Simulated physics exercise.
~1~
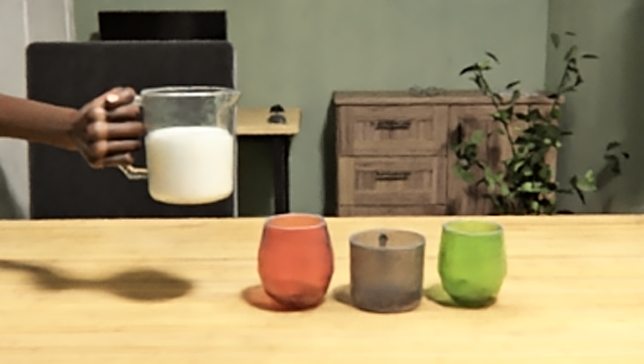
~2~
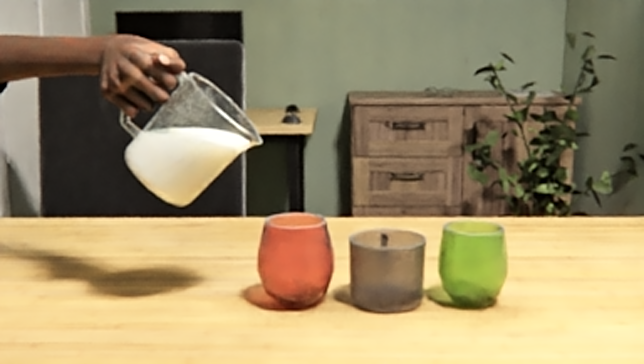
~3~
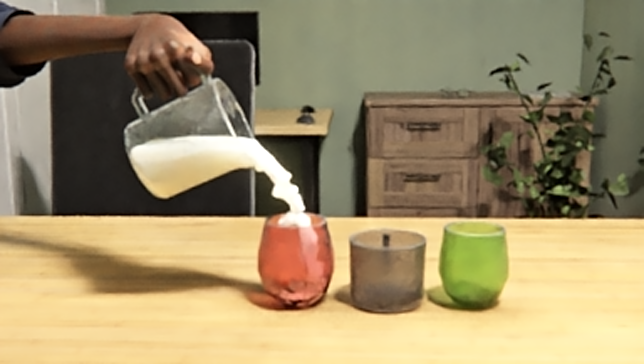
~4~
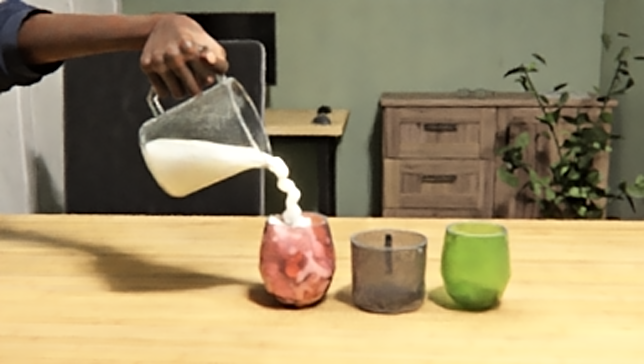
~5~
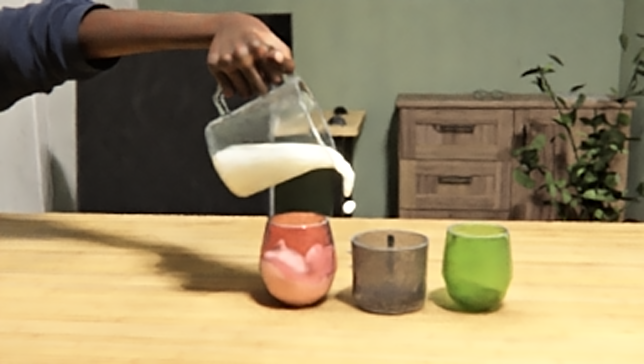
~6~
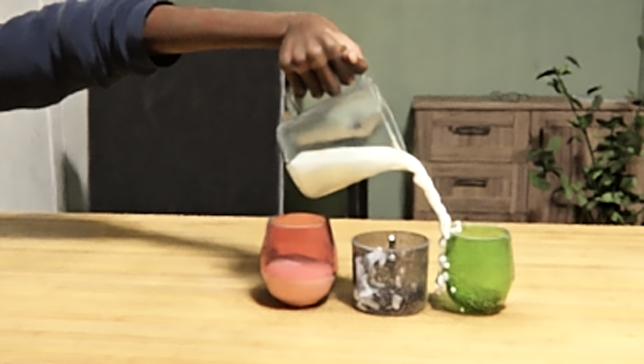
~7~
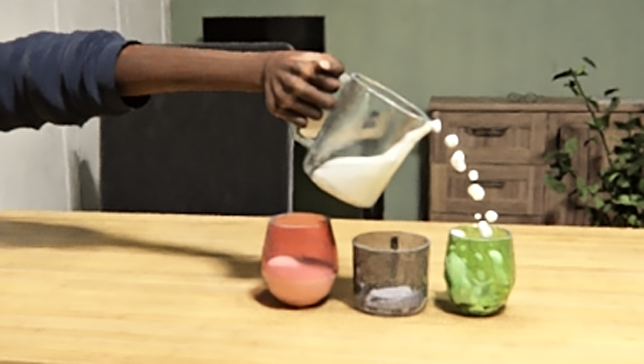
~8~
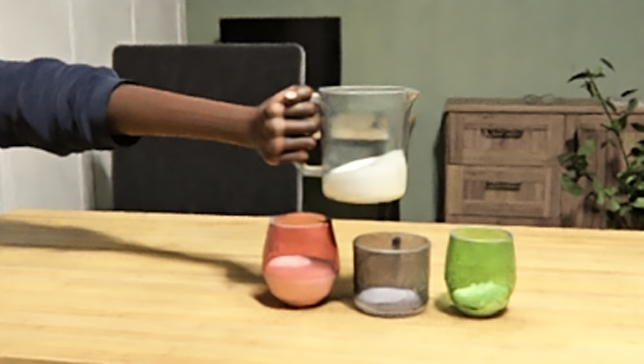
To begin with, a hand holds a glass pitcher of milk upright above a wooden table, left of a row of empty red, grey and green cups. The hand tips the pitcher to the right, and milk streams into the red cup, splashing around inside. Still tilted, the pitcher sweeps rightward over the grey cup, which catches a little, and on to the green one. As it swings back upright, the last drops fall into the green cup. Finally, the pitcher is level with some milk left, and all three cups hold shallow milk, the grey one least.
